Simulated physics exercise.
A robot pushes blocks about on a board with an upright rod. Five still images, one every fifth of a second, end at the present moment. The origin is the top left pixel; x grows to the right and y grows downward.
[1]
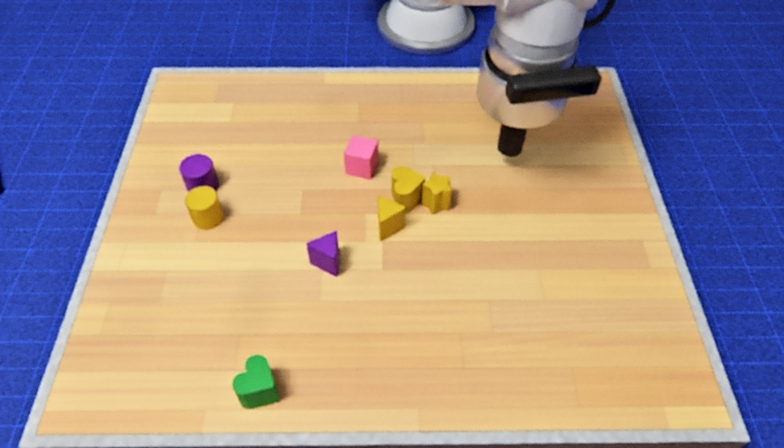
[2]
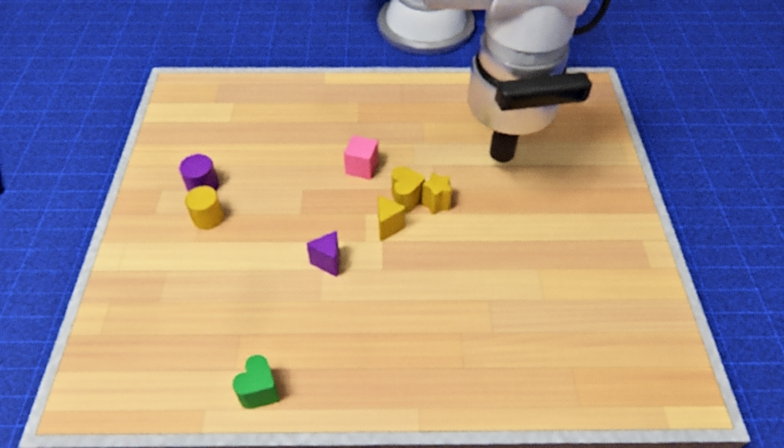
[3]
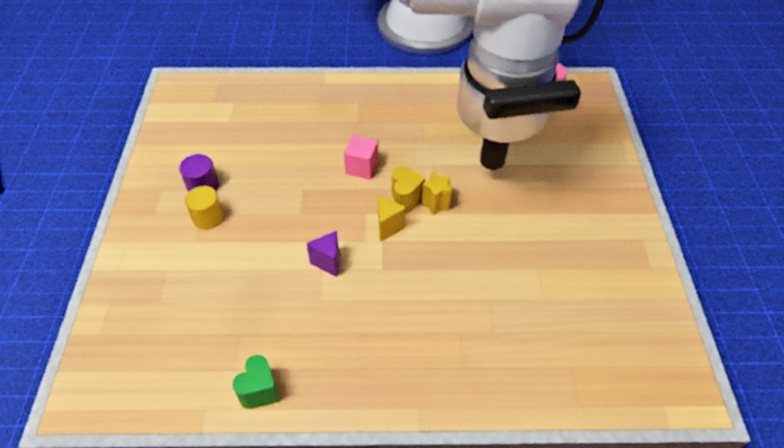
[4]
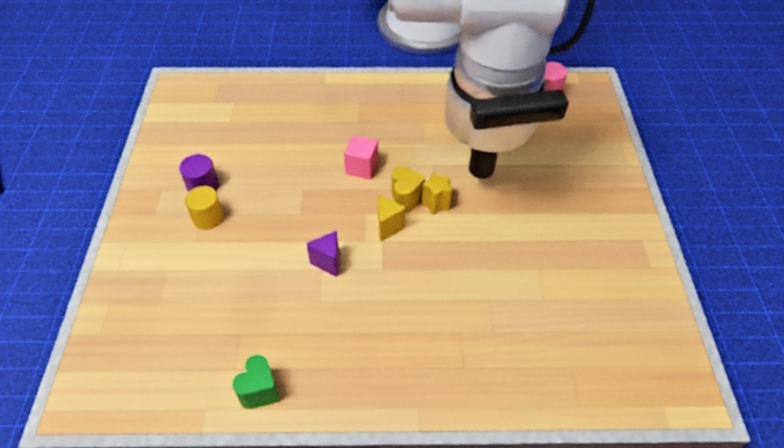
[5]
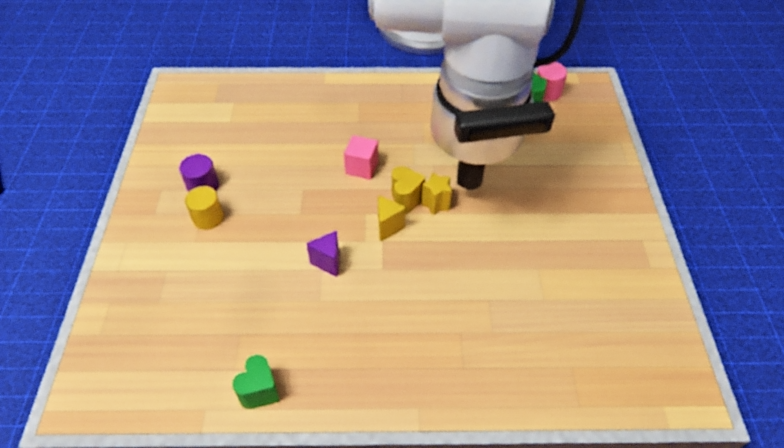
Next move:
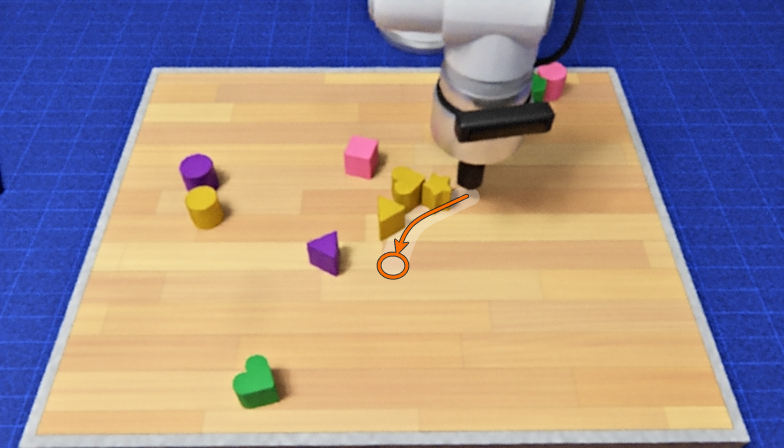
A robot arm with an upright rod moved slowly left and toward the viewer across a wooden board, nearing the yellow star block, while the scattered colored blocks all stayed where they were.
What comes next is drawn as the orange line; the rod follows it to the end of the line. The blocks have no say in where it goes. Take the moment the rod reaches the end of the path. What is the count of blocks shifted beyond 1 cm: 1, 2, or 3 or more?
I predict three or more.
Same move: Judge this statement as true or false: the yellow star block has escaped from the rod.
Answer: True.
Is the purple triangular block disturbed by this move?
Once the path ends, it is where it was.
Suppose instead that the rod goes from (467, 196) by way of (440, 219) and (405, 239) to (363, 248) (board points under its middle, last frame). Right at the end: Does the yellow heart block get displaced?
Yes, that is what happens.
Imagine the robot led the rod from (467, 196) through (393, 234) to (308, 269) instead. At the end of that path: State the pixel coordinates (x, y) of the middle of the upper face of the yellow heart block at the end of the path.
For the centre of its top, I'd go with (373, 175).
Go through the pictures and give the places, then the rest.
In the first picture, rod's lower end at (510, 148); purple triangular block at (326, 243); yellow triangular block at (388, 207); yellow heart block at (406, 179); yellow star block at (438, 183).
In the second picture, rod at (502, 154); blocks still.
In the third picture, rod at (492, 161); blocks still.
In the fourth picture, rod at (481, 170); blocks still.
In the fifth picture, rod at (469, 181); purple triangular block at (326, 243); yellow triangular block at (388, 207); yellow heart block at (406, 179); yellow star block at (438, 183).
Drawn move, from (467, 196) by way of (434, 211) and (406, 233) to (393, 265).
On the path given first. One third of the way, rod at (435, 196); yellow heart block at (385, 179), turned 15° clockwise; yellow star block at (411, 189).
Two thirds of the way, rod at (406, 218); yellow triangular block at (374, 212), turned 25° anticlockwise; yellow heart block at (374, 177), turned 30° clockwise; yellow star block at (391, 195), turned 45° clockwise.
At the end, rod at (393, 251); purple triangular block still; yellow triangular block at (374, 212), turned 25° anticlockwise; yellow heart block at (374, 177), turned 30° clockwise; yellow star block at (391, 195), turned 45° clockwise.
